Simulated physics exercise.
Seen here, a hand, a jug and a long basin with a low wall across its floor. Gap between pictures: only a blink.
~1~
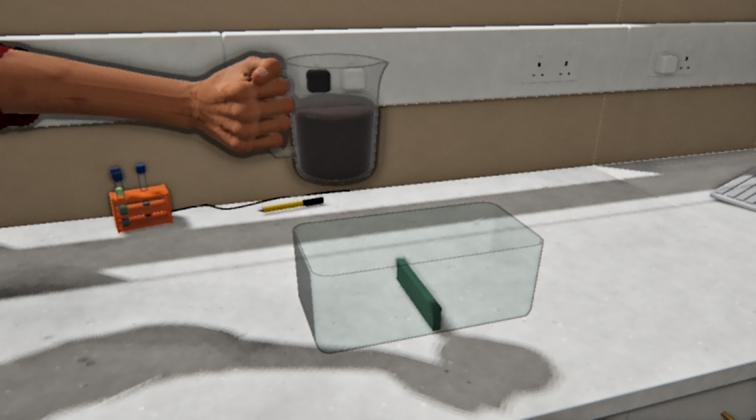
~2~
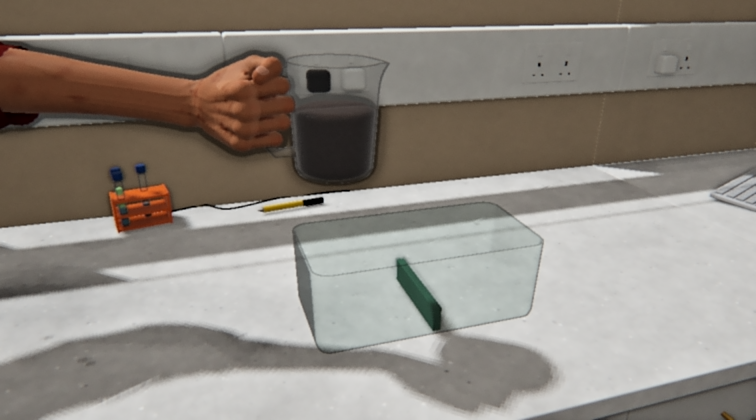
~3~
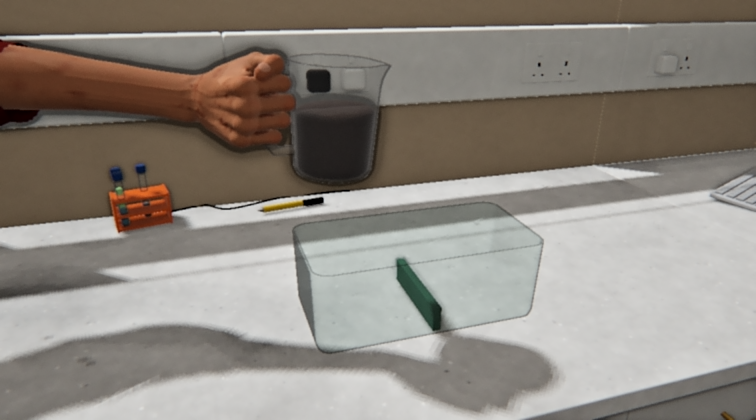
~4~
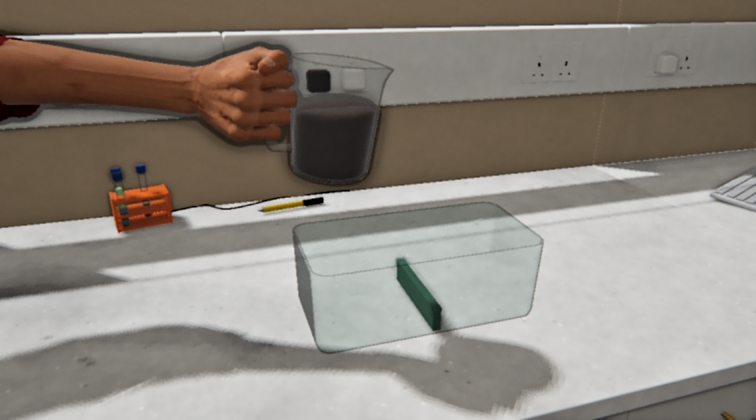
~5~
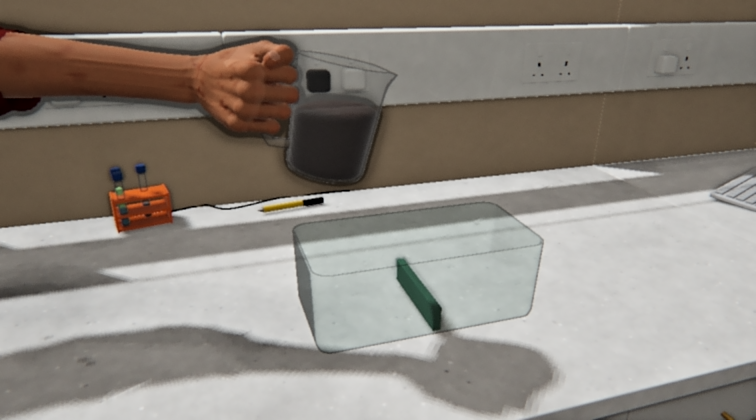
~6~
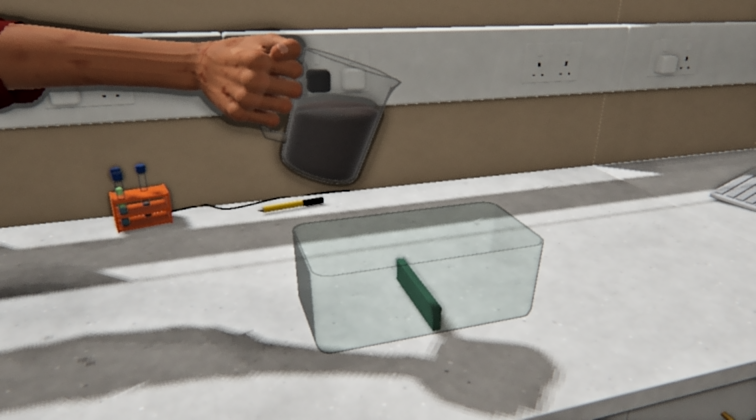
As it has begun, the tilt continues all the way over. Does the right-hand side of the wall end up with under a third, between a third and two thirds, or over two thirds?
The share right of the wall fails to stay within two thirds.
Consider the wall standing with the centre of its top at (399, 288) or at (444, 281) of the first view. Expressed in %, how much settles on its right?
Note: Roughly 90 % in case one, 25 % in case two.
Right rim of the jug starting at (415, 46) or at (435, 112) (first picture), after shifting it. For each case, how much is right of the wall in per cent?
85 %, then 90 %.
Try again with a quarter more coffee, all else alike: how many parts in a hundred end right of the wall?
Roughly 80 in a hundred.
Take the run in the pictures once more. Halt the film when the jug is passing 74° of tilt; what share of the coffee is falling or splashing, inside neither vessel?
Around 10 %.
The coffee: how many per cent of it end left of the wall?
That share comes out near 20 percent.
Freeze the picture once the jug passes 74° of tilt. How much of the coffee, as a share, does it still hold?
Looks like roughly 90 percent is still held.
A moment on, the tilt is 74° and 90 per cent is still to pour, 0 is left of the wall and 0 right of it.
Next, the tilt is 108° and 22 per cent is still to pour, 2 is left of the wall and 54 right of it.
Then the tilt is 116° and 0 per cent is still to pour, 18 is left of the wall and 80 right of it.
Later the tilt is 116° and 0 per cent is still to pour, 18 is left of the wall and 80 right of it.
At rest 18 per cent lies left of the wall, 80 right of it and 2 outside.
